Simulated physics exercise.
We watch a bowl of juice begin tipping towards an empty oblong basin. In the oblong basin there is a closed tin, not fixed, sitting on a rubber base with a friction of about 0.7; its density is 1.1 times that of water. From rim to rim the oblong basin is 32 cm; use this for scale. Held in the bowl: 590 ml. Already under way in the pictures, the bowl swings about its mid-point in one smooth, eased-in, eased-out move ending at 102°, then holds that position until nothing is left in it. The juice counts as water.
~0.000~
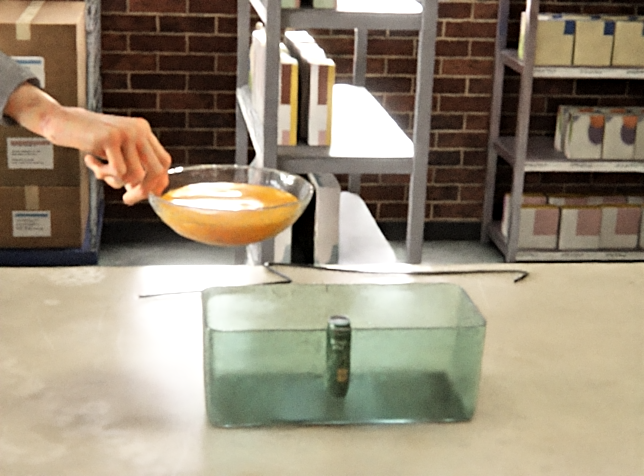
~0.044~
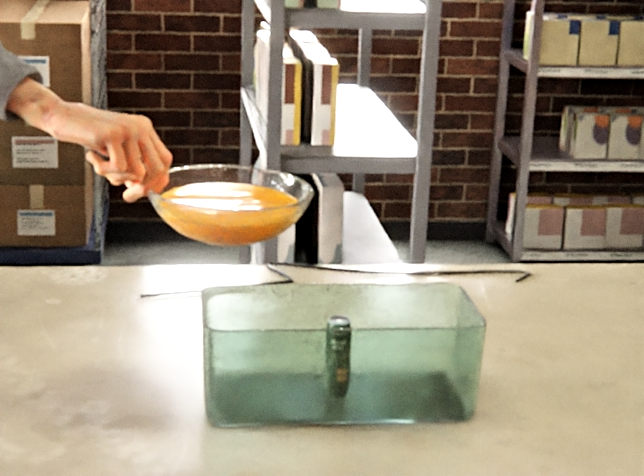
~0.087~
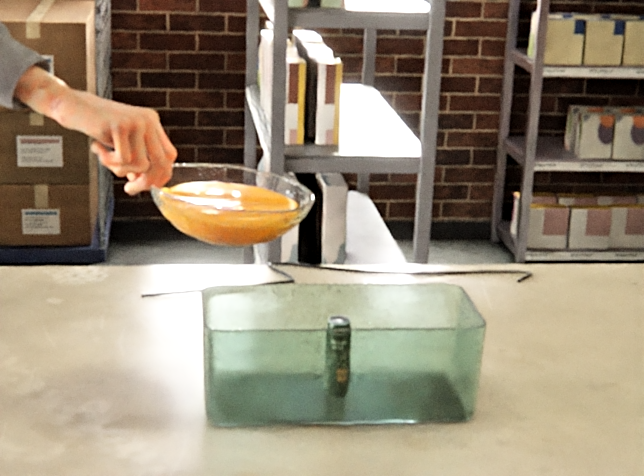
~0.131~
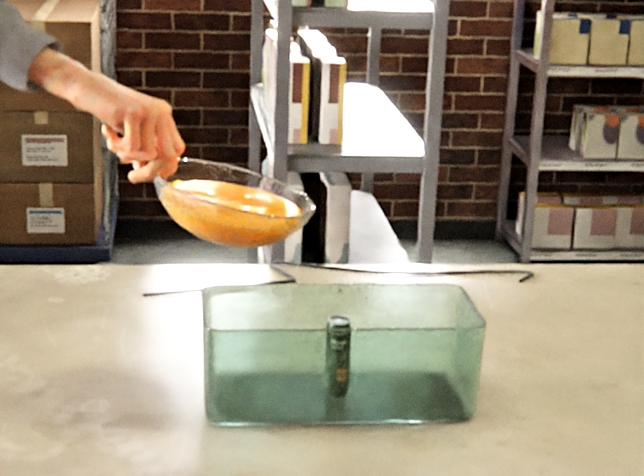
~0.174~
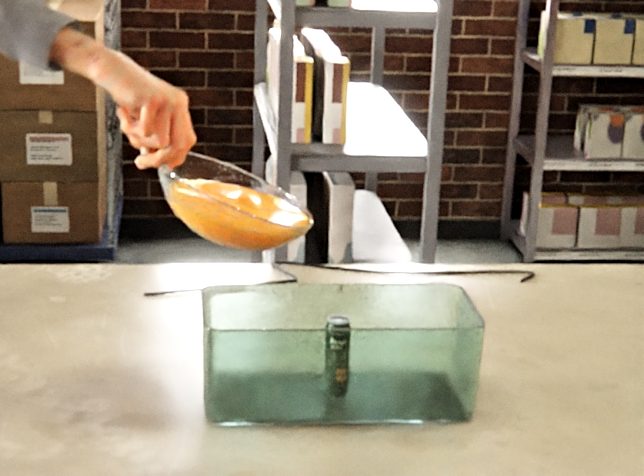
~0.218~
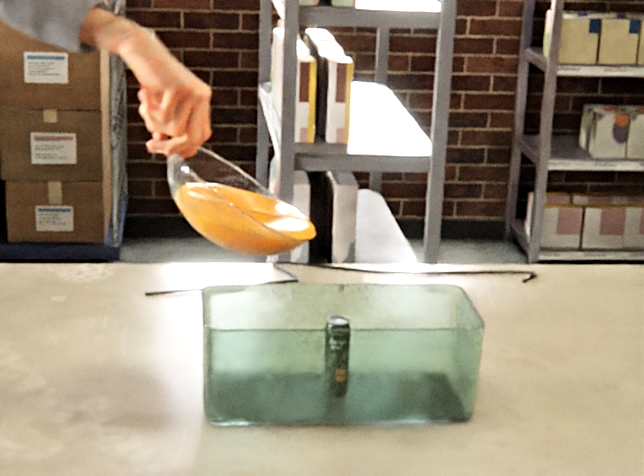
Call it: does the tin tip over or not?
It tips over.
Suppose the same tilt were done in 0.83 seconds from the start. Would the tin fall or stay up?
Then it keeps standing.
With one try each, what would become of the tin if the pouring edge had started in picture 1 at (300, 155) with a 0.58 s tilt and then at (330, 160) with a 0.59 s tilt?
The tin overturns the first time and stays vertical the second time.
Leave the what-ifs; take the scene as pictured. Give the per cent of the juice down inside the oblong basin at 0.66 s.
Some 96 percent of the total.
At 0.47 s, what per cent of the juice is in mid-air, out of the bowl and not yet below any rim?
Around 7 in a hundred.
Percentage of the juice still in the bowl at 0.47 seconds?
About 0 per cent.
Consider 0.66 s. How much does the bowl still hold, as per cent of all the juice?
Close to 0 percent of the total.
After 0.47 s the tilt is 96° and 0 per cent is still to pour; the tin stands where it began.
After 0.66 s the tilt is 102° and 0 per cent is still to pour; the tin leans 14°.
After 0.85 s the tilt is 102° and 0 per cent is still to pour; the tin leans 51°.
After 1.06 s the tilt is 102° and 0 per cent is still to pour; the tin lies on its side.
In the end the tin lies on its side.
